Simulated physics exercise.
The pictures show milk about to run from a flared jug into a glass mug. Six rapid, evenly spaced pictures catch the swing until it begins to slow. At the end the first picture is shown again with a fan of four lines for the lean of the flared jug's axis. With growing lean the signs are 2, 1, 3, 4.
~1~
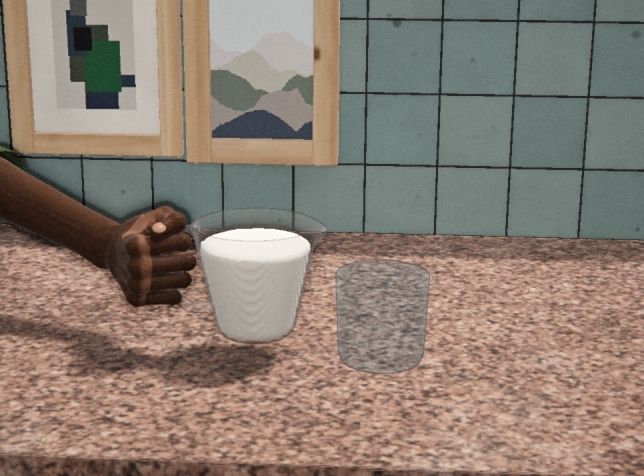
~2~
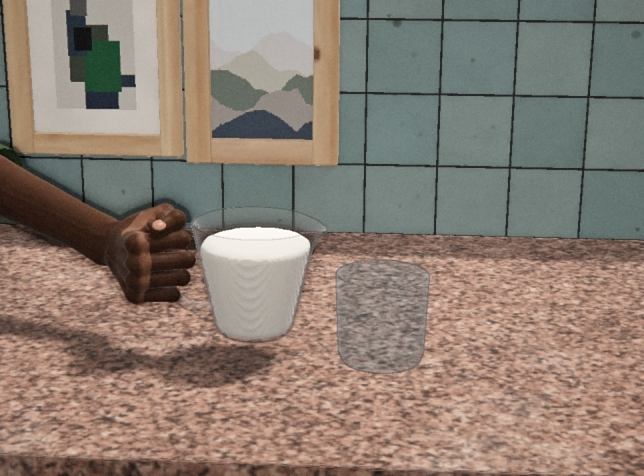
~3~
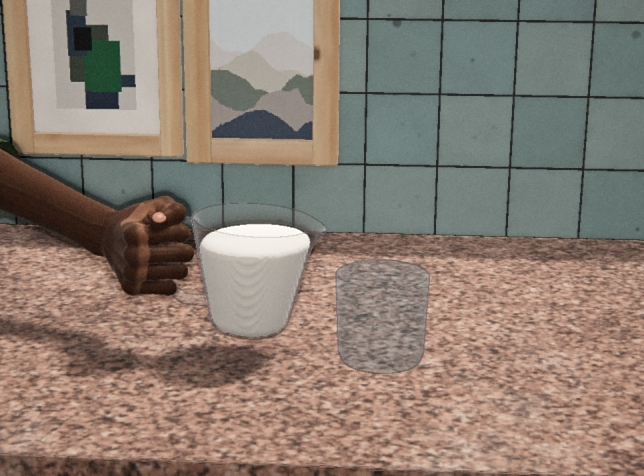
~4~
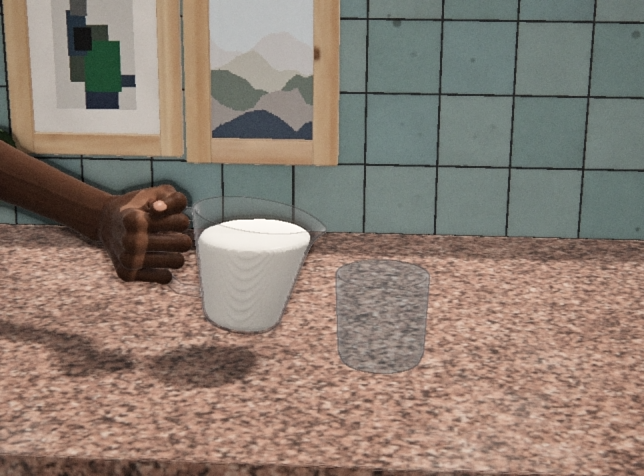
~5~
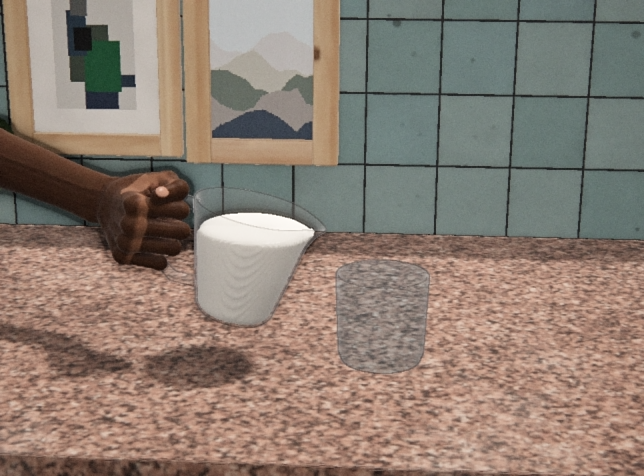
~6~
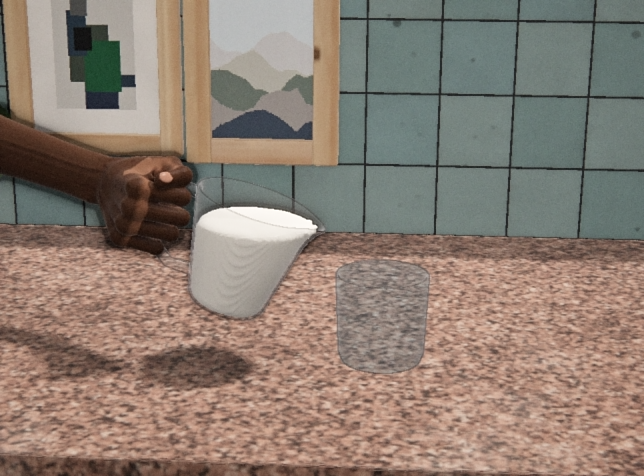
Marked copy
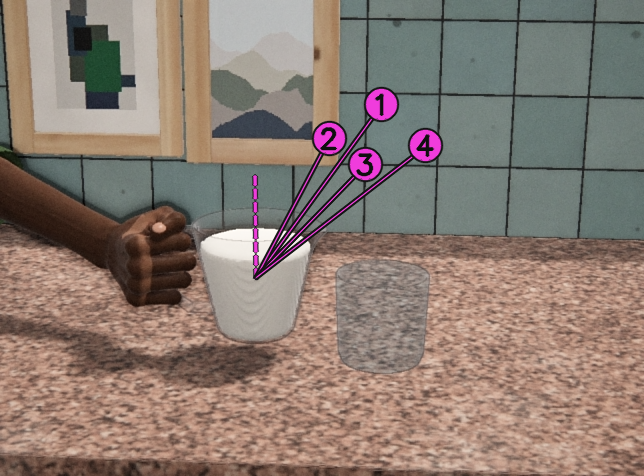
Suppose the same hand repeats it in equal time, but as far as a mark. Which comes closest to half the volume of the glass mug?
I would pick mark 4.
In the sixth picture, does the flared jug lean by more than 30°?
No, it does not.
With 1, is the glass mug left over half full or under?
Under half.
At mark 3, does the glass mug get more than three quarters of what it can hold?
No.
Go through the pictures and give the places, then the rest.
In the first picture, upright, lip at (326, 229); rim of the glass mug round (383, 273); nothing has left yet.
In the second picture, upright, lip at (326, 229); nothing has left yet.
In the third picture, tipped about 4°, lip at (325, 229); nothing has left yet.
In the fourth picture, tipped about 8°, lip at (325, 229); nothing has left yet.
In the fifth picture, tipped about 13°, lip at (325, 229); nothing has left yet.
In the sixth picture, tipped about 18°, lip at (324, 229); nothing has left yet.
On the marked copy, 1 at (371, 118); 2 at (321, 153); 3 at (354, 176); 4 at (412, 156).
If 1 is chosen, the glass mug ends with about 19 % of what it can hold.
If 2 is chosen, the glass mug ends with about 8 % of what it can hold.
If 3 is chosen, the glass mug ends with about 33 % of what it can hold.
If 4 is chosen, the glass mug ends with about 48 % of what it can hold.
